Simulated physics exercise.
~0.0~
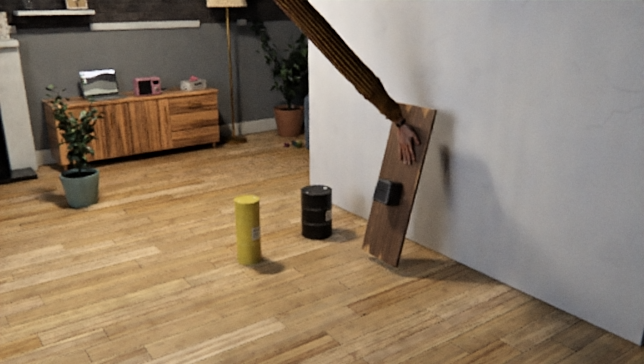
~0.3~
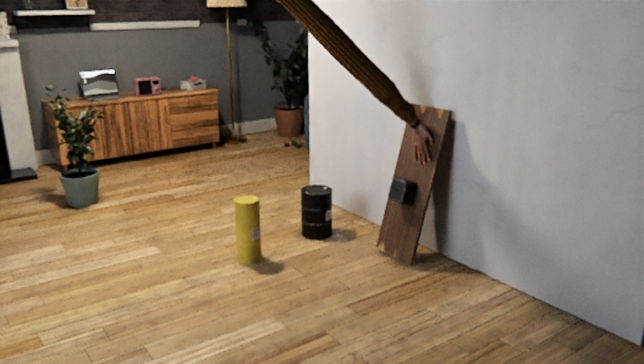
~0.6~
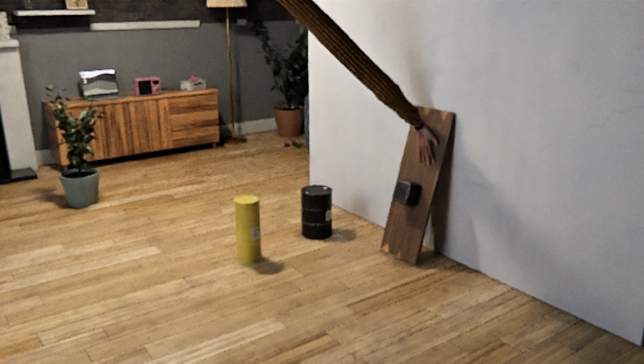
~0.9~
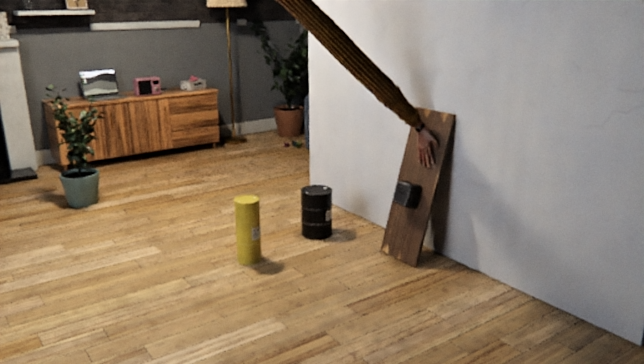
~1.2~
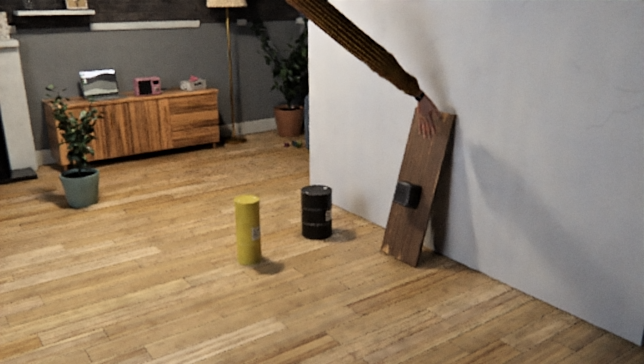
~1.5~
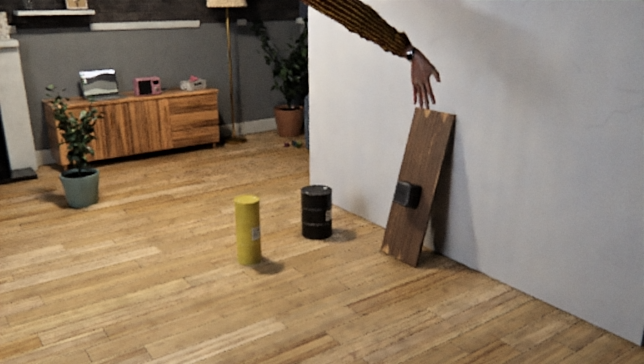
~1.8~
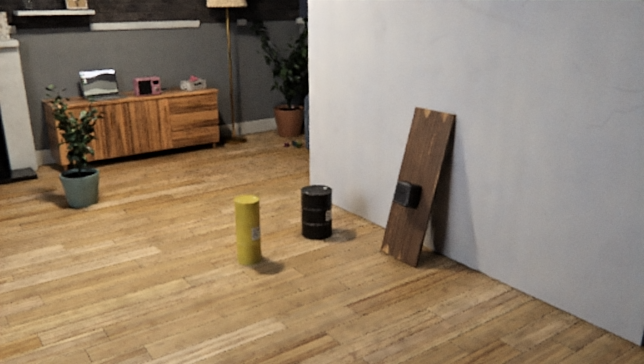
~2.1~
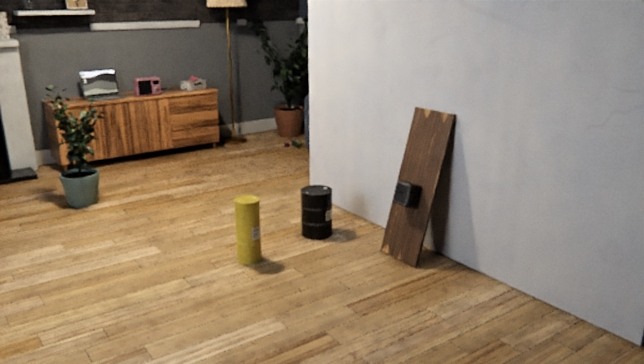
The footage shows a hand moving a brown board slightly to the right and leaning it against a pale wall, near a yellow canister and a black canister on a wooden floor. The hand lets go and withdraws from view, and the board stays leaning.
